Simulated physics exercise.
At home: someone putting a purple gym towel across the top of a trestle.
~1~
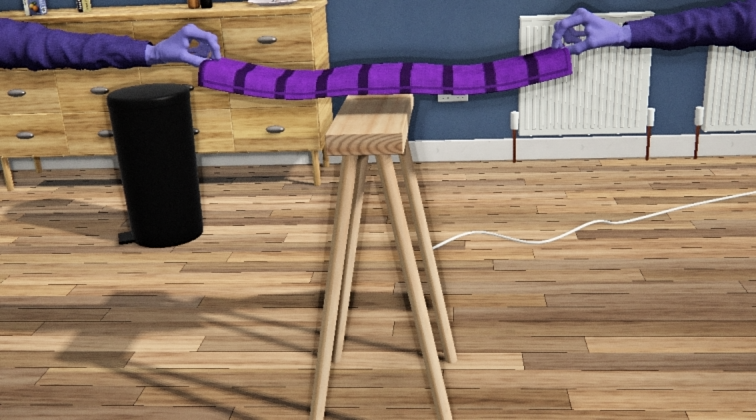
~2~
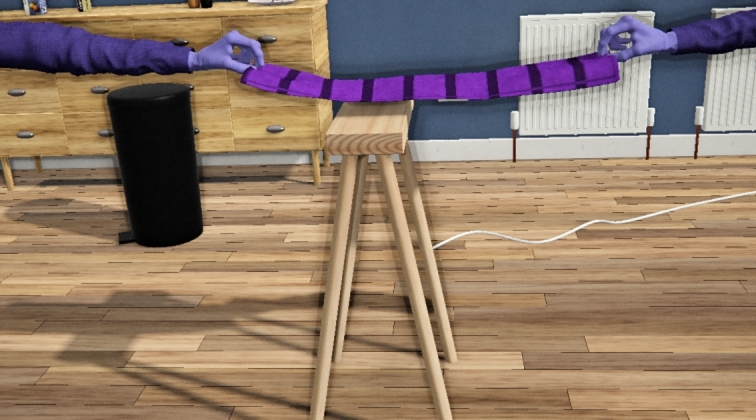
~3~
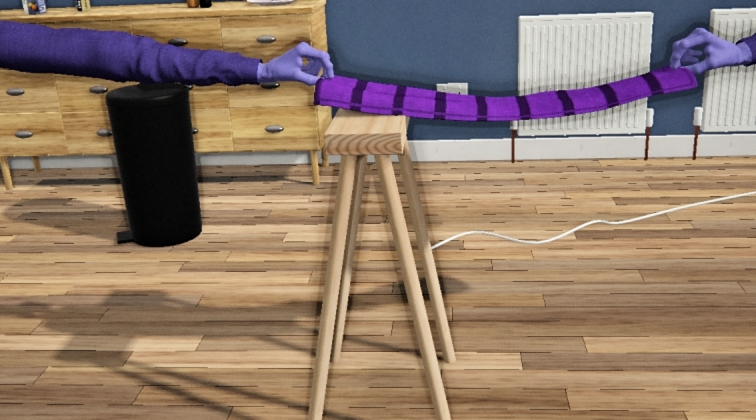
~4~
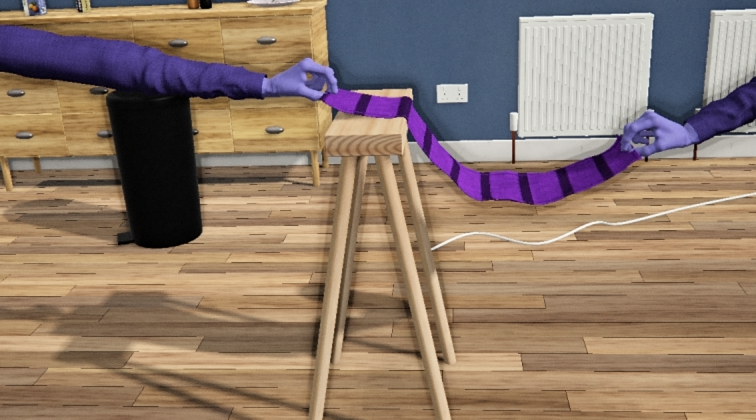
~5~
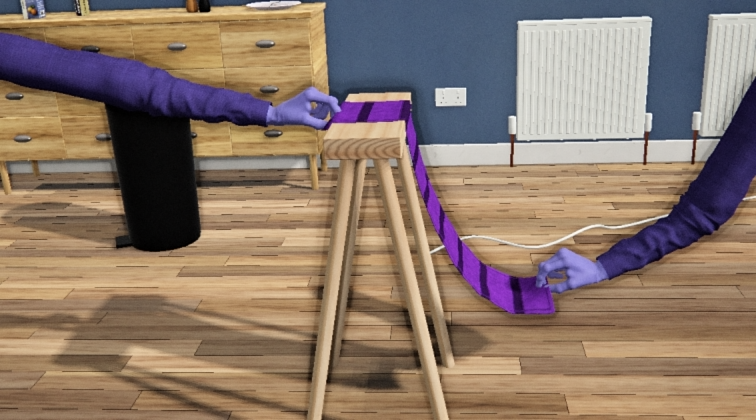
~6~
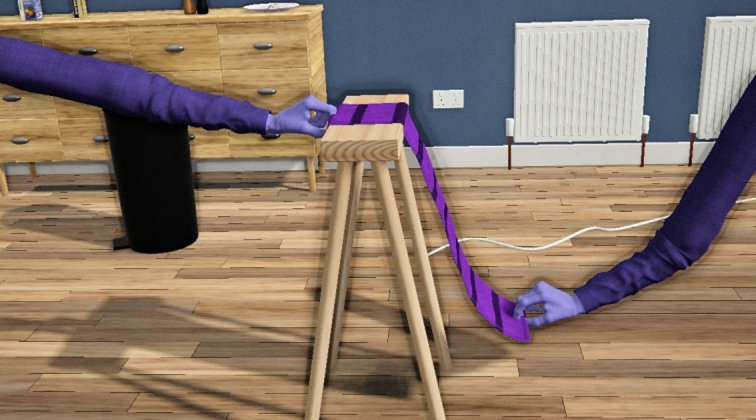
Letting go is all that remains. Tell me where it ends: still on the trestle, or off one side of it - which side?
I reckon it will give way to the right.
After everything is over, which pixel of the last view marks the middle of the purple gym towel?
You'll find it around (439, 405) in the last picture.
Then, 0.24 s later than the last view, gym towel sliding right.
Then, 0.48 s later than the last view, gym towel clear of the top and falling near (437, 365).
Then, 0.74 s later than the last view, gym towel in a heap on the floor near (439, 404).
Finally, gym towel in a heap on the floor near (438, 405). The purple gym towel goes down on the right side.
